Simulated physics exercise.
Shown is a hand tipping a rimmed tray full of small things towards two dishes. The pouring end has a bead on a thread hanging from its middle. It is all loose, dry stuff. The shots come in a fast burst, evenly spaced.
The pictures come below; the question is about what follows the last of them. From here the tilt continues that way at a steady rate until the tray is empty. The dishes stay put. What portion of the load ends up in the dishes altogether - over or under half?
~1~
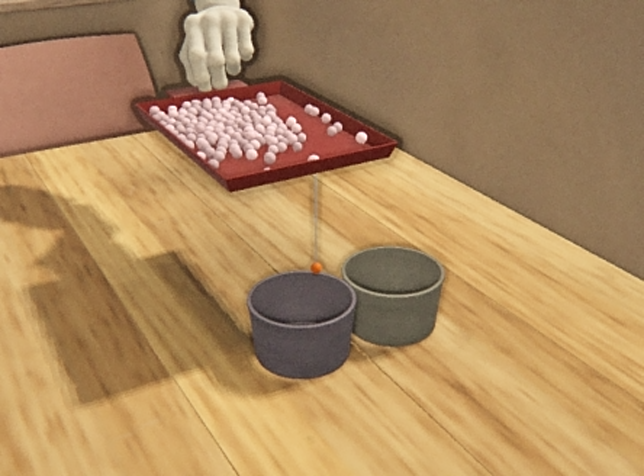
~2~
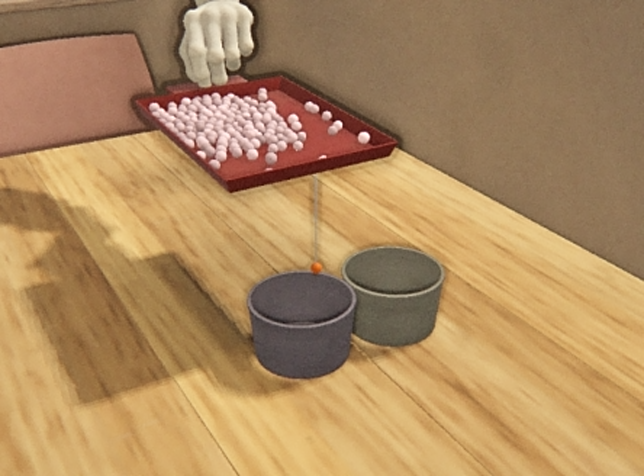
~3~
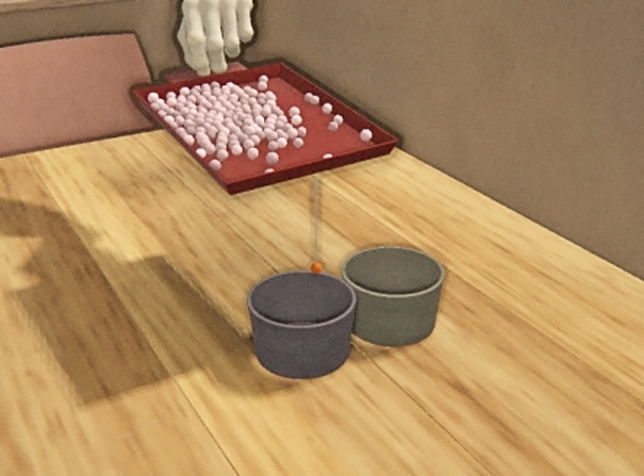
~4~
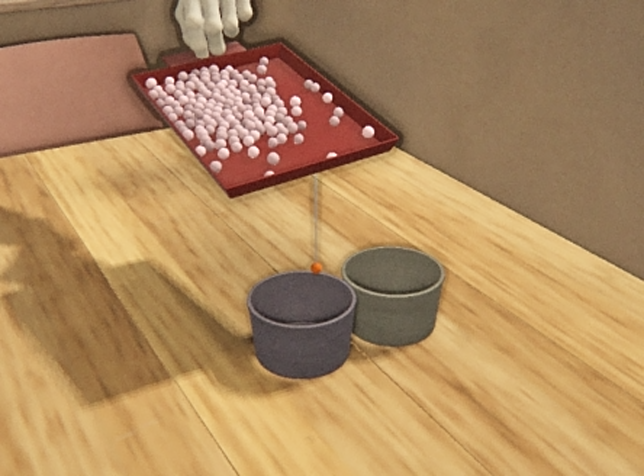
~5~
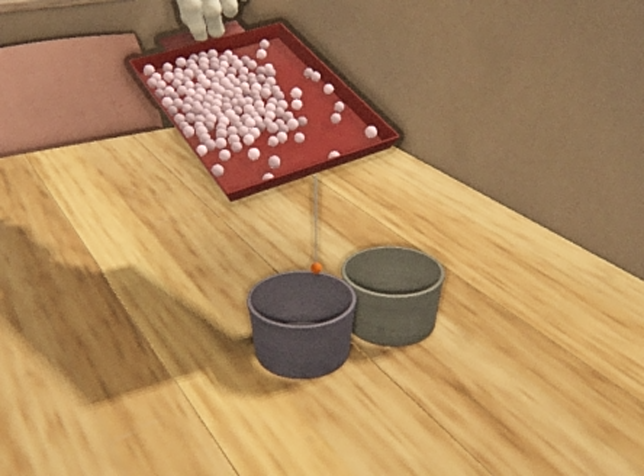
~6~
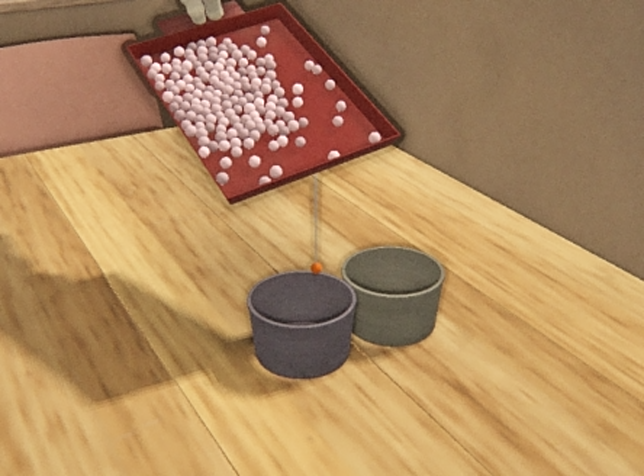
Most is lost.
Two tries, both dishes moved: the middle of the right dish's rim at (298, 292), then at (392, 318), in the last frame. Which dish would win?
Trial one goes to the one to the left, trial two to the one to the left.
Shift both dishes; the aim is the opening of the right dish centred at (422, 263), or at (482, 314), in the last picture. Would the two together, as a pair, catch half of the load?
A minority, then a minority.
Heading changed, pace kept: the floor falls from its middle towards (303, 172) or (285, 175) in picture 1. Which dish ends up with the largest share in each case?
I'd say the one to the left first, then the one to the left.
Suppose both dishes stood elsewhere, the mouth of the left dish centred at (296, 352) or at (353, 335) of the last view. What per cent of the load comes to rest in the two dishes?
Some 20 percent in the first case, 10 percent in the second.
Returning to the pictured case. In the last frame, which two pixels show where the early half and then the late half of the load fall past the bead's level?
The leading part at (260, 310), the rest of it at (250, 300).
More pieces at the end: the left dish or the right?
The one at left ends up fuller.
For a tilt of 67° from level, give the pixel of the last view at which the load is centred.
Somewhere near pixel (257, 220).
Soon after the last picture, tray tipped steeply; about half on the tray; a small part in the left dish; a small part outside both; about a third in the air.
A little later, tray tipped past a quarter turn; about a quarter in the left dish; most outside both; a stray few in the air.
Later still, tray tipped past a quarter turn; about a quarter in the left dish; most outside both.
By the end, tray tipped past a quarter turn; about a quarter in the left dish; none in the right dish; most outside both.
